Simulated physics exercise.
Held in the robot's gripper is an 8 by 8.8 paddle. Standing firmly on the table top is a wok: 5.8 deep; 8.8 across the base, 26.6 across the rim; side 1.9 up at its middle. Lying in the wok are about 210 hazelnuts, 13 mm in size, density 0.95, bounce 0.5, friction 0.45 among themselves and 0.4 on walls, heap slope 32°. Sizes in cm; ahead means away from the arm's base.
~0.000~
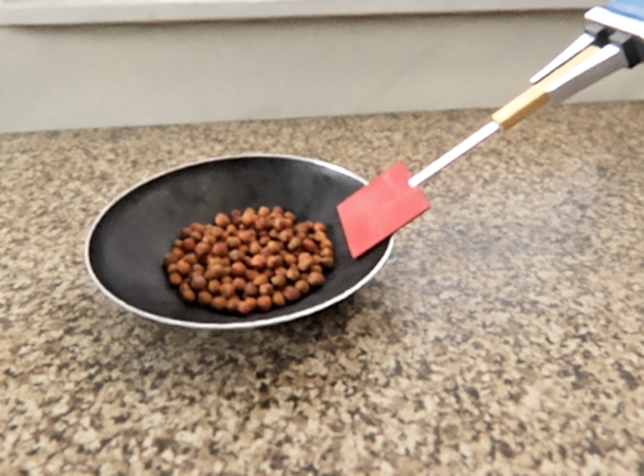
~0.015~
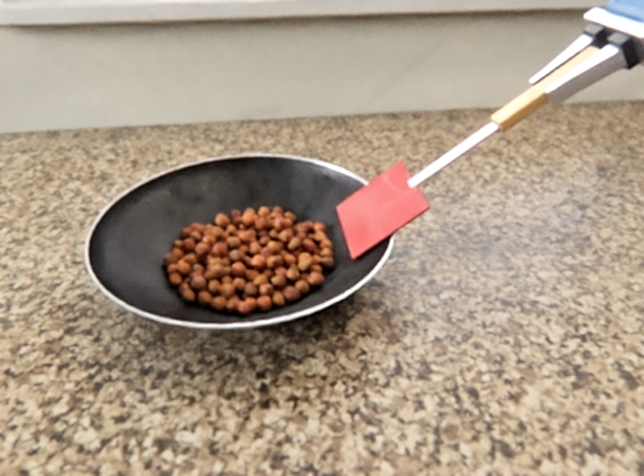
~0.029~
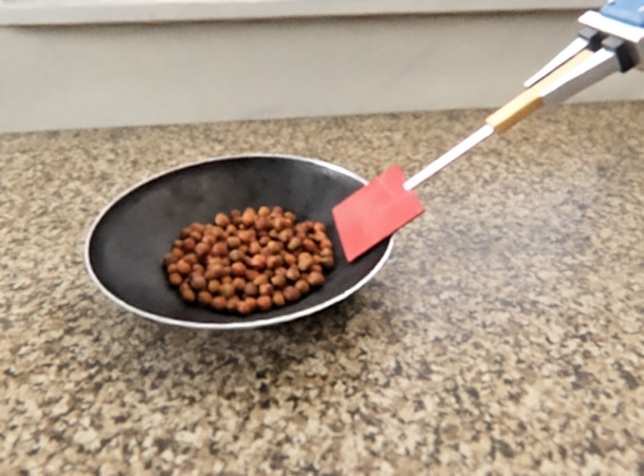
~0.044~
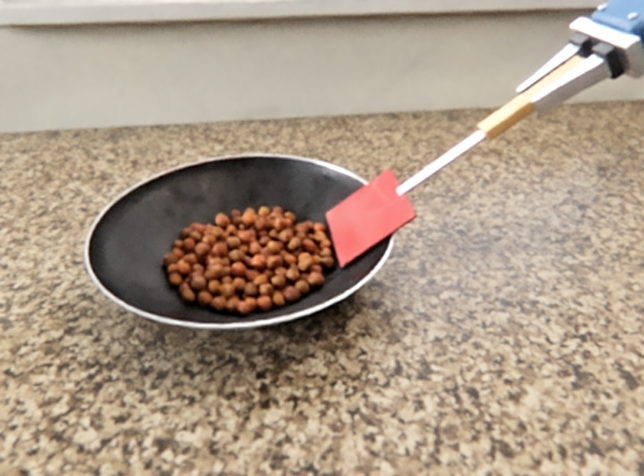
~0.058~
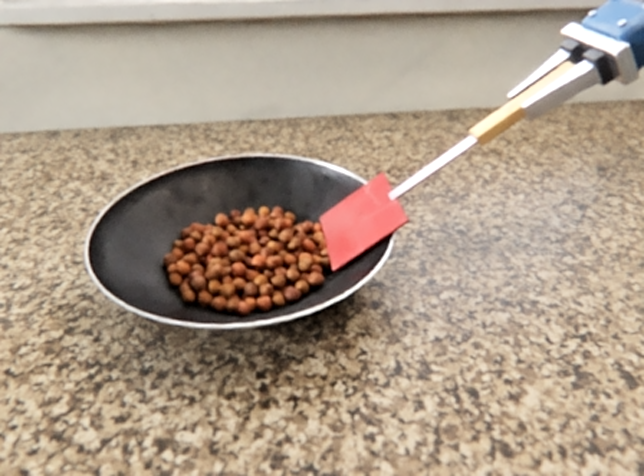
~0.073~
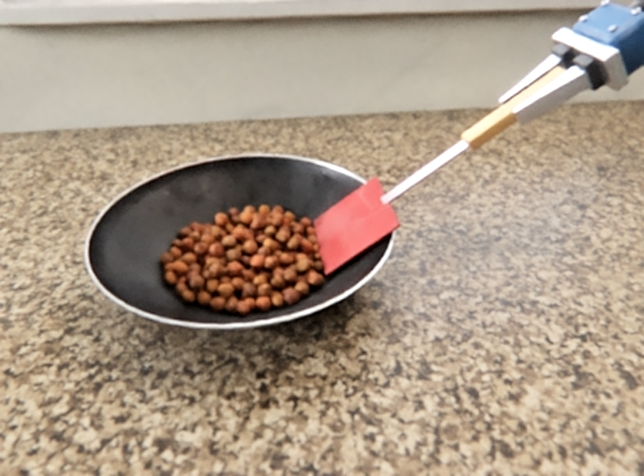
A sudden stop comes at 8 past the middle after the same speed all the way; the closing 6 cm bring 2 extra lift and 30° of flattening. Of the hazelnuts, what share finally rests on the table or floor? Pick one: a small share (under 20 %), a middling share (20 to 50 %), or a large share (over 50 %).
A small share.
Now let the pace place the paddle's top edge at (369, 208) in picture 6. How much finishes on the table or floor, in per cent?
Expect some 25 per cent there.
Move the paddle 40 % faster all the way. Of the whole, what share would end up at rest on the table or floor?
About 20 %.
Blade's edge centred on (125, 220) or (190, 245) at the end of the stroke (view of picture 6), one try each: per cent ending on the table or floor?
Try 1: Approx. 35 %; try 2: Approx. 0 %.
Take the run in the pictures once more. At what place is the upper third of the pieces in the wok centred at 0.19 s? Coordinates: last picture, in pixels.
I'd point to about (184, 256).
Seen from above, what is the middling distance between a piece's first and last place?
About 6 centimetres.
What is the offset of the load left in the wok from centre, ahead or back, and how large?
Offset: About 4.5 cm, ahead.
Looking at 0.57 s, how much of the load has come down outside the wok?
Around 10 %.
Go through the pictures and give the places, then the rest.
The first frame shows the paddle top edge at (415, 182), sloping 37°; upper third of the load around (251, 251), from x 170 to 325, top at y 215; 209 in the wok.
The second frame shows the paddle top edge at (415, 183), sloping 37°; upper third of the load around (251, 251), from x 170 to 325, top at y 215.
The third frame shows the paddle top edge at (410, 185), sloping 37°; upper third of the load around (251, 251), from x 170 to 325, top at y 215.
The fourth frame shows the paddle top edge at (403, 190), sloping 37°; upper third of the load around (251, 251), from x 170 to 325, top at y 215.
The fifth frame shows the paddle top edge at (395, 195), sloping 37°; upper third of the load around (251, 251), from x 170 to 325, top at y 215.
The sixth frame shows the paddle top edge at (387, 199), sloping 37°; upper third of the load around (247, 247), from x 165 to 320, top at y 210; 209 in the wok.
After 0.19 s, sloping 37°, highest piece 5 above the table; 209 in the wok.
After 0.31 s, sloping 26°, highest piece 6 above the table; 209 in the wok.
After 0.57 s, sloping 7°, highest piece 7 above the table; 191 in the wok, 16 on the table or floor, 2 on the blade or in flight.
After 1.62 s, sloping 7°, highest piece 6 above the table; 191 in the wok, 18 on the table or floor.
In the end, 191 in the wok, 18 on the table or floor. That is 9 % on the table or floor.
